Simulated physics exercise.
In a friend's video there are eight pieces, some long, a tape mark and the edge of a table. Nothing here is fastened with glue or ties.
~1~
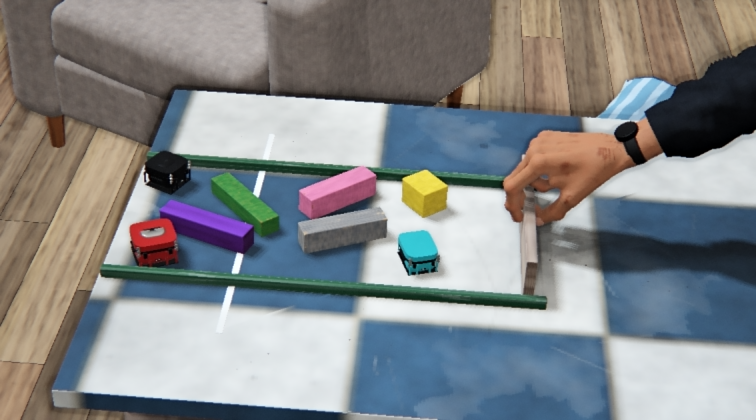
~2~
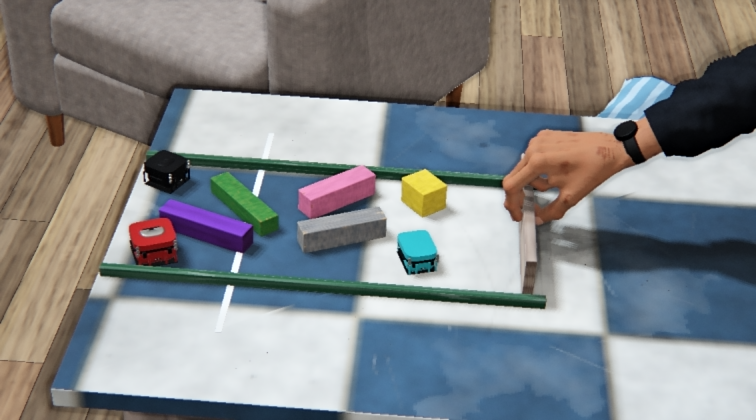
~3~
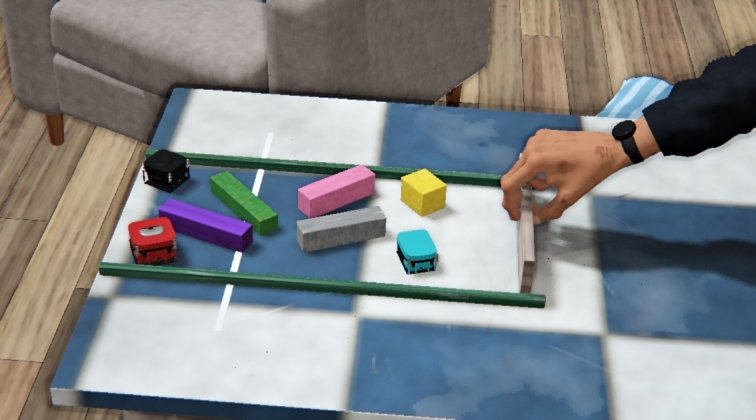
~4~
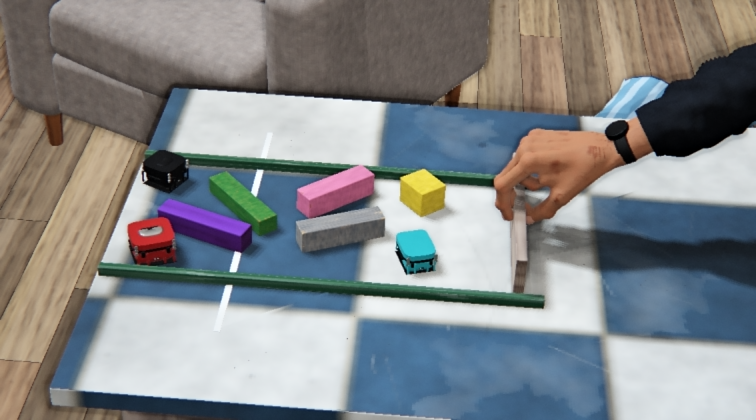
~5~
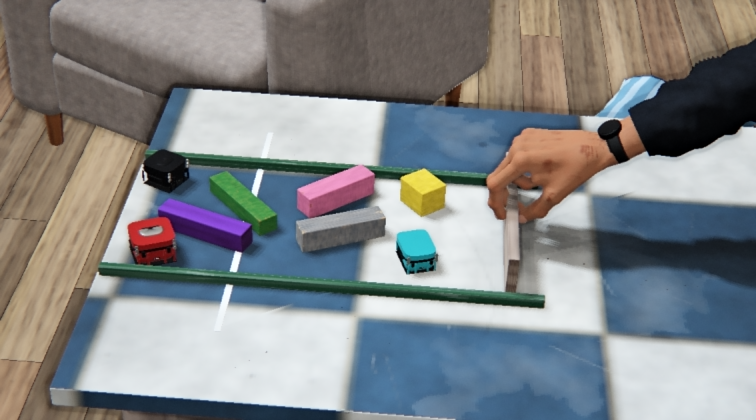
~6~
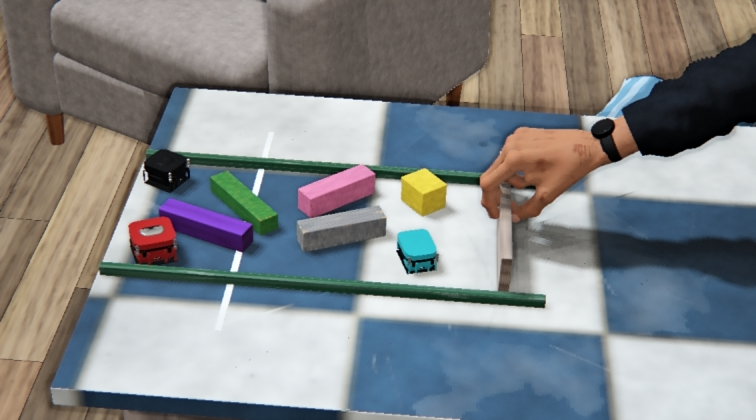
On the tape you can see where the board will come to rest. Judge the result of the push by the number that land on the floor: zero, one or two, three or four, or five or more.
The number that land on the floor is zero.
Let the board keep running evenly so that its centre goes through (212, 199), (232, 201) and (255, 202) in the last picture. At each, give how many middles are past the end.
Middles past end - pos 1: 2, pos 2: 0, pos 3: 0.
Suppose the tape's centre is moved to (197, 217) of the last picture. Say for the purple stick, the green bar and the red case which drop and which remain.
In this case the purple stick does not drop; next, the green bar does not drop; last, the red case drops.
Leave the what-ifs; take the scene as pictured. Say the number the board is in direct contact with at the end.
At rest, 3 are in contact.
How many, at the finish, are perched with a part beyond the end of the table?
0.
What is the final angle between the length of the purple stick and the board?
It works out to near 35°.
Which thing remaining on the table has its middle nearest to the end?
Looking at the middles, it's the black case.
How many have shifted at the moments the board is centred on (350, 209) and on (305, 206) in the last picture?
Tally: 4; 6.
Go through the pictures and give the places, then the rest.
Black case (167, 172); red case (154, 244); purple stick (207, 227); board (527, 224); tape (249, 223), in the first picture.
Red case (153, 243); yellow block (424, 193), in the second picture.
Purple stick (206, 225); grey bar (342, 229), in the third picture.
Black case (165, 172); green bar (243, 203), in the fourth picture.
Red case (152, 242); pink bar (336, 191), in the fifth picture.
Black case (166, 171); red case (153, 242); purple stick (206, 225); board (504, 220); tape (248, 221), in the sixth picture.
Soon after, none off yet; black case at rest near (166, 171); red case at rest near (153, 242); purple stick at rest near (206, 225).
After that, none off yet; black case at rest near (166, 171); red case at rest near (153, 242); purple stick displaced a little near (189, 230).
In the end, the number that fall off is zero.
